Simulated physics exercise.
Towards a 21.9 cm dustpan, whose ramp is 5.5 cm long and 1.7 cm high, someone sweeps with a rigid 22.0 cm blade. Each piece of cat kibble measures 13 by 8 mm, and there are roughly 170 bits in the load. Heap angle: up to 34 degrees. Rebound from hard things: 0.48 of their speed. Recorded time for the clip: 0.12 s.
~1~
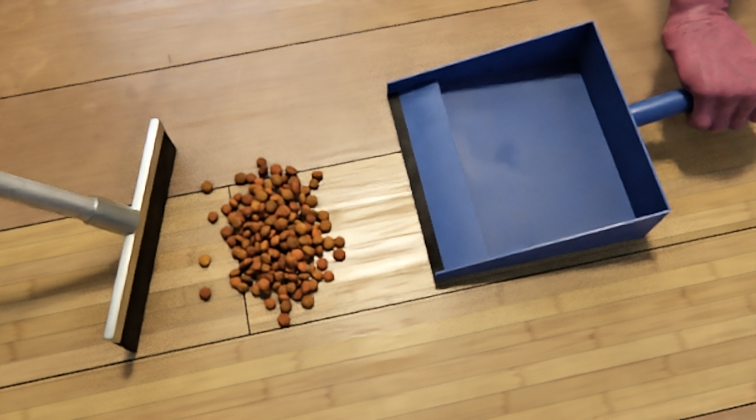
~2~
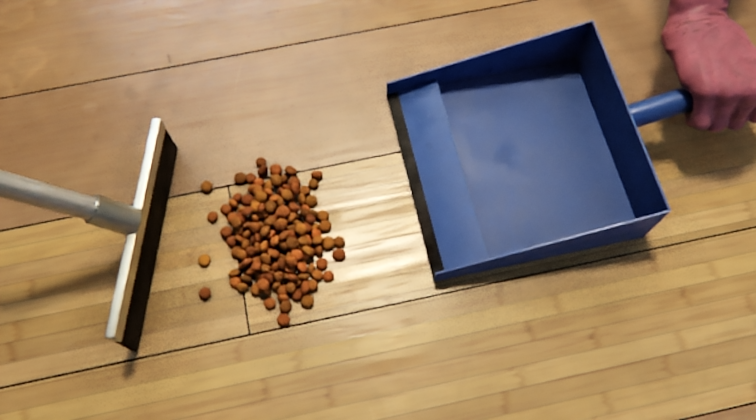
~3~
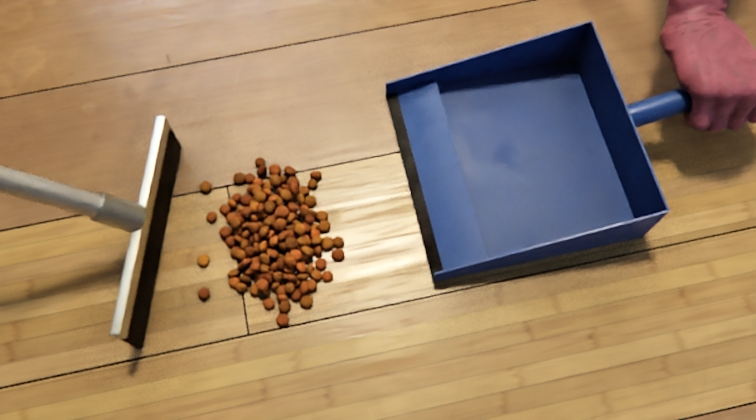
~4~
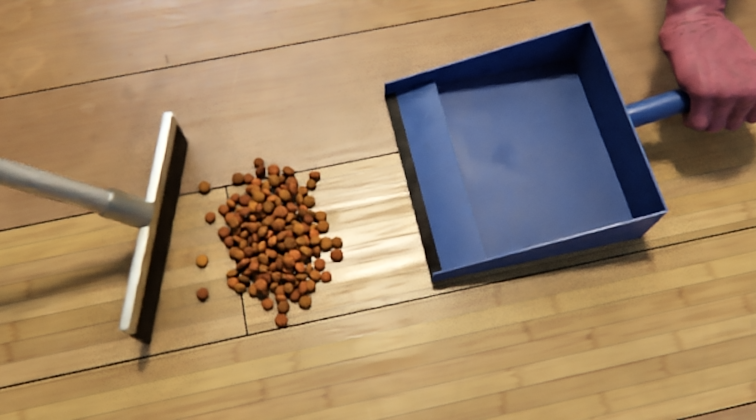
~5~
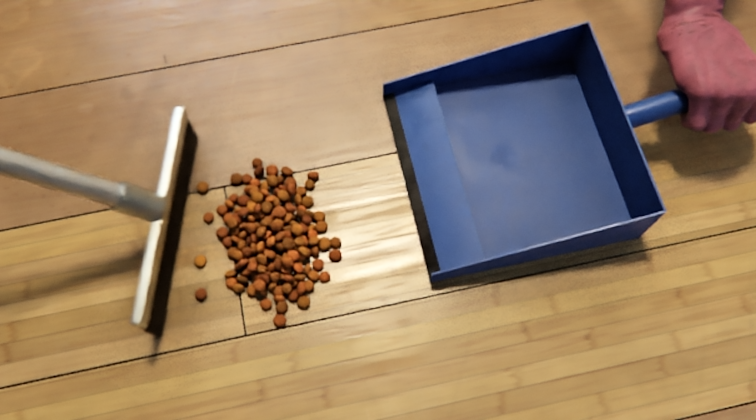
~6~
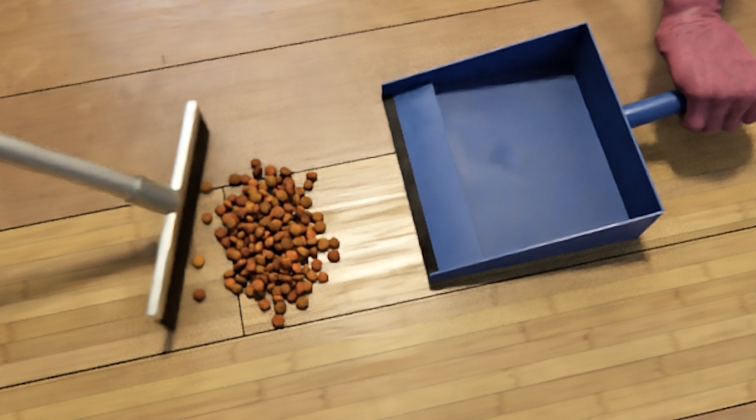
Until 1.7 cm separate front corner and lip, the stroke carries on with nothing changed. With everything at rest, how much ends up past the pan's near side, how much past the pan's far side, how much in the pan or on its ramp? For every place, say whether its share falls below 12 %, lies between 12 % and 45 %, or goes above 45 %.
At the end, near side: A small share, far side: A small share, pan: A small share.
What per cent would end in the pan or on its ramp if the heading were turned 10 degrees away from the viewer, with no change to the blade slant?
In that case some 0 per cent.
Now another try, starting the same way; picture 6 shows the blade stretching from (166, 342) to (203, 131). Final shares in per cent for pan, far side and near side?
Per cent by place - pan 25, far side 0, near side 30.
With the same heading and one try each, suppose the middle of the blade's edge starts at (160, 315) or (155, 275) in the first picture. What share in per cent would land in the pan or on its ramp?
Around 15 percent, then around 10 percent.
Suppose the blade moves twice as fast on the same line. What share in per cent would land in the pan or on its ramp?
About 30 %.
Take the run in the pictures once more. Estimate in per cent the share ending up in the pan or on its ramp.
It comes to close to 5 percent.
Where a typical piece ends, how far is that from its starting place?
Around 12 centimetres.
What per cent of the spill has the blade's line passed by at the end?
Around 20 in a hundred.
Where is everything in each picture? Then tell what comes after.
In the first frame, blade from (114, 337) to (158, 128), moved 0.0 cm, 0 of the pieces shifted so far; middle of the pieces at (281, 238); pan at (528, 159).
In the second frame, blade from (115, 336) to (159, 127), moved 0.2 cm, 0 of the pieces shifted so far; middle of the pieces at (281, 238).
In the third frame, blade from (120, 333) to (164, 125), moved 0.8 cm, 0 of the pieces shifted so far; middle of the pieces at (280, 238).
In the fourth frame, blade from (129, 329) to (171, 121), moved 1.7 cm, 0 of the pieces shifted so far; middle of the pieces at (278, 239).
In the fifth frame, blade from (141, 322) to (182, 116), moved 3.0 cm, 0 of the pieces shifted so far; middle of the pieces at (277, 239).
In the sixth frame, blade from (156, 314) to (194, 110), moved 4.6 cm, 1 of the pieces shifted so far; middle of the pieces at (275, 239); pan at (522, 160).
Then, 0.15 s after the last picture, middle of the blade 13 cm from the lip; 0 % over the lip, far side 0 %, near side 5 %.
Then, 0.25 s after the last picture, middle of the blade 7 cm from the lip; 0 % over the lip, far side 0 %, near side 5 %.
Then, 0.48 s after the last picture, middle of the blade 5 cm from the lip; 5 % over the lip, far side 0 %, near side 5 %.
In the end, near side 5 %, far side 0 %, pan 5 %, in front of the lip or behind the blade 90 %.
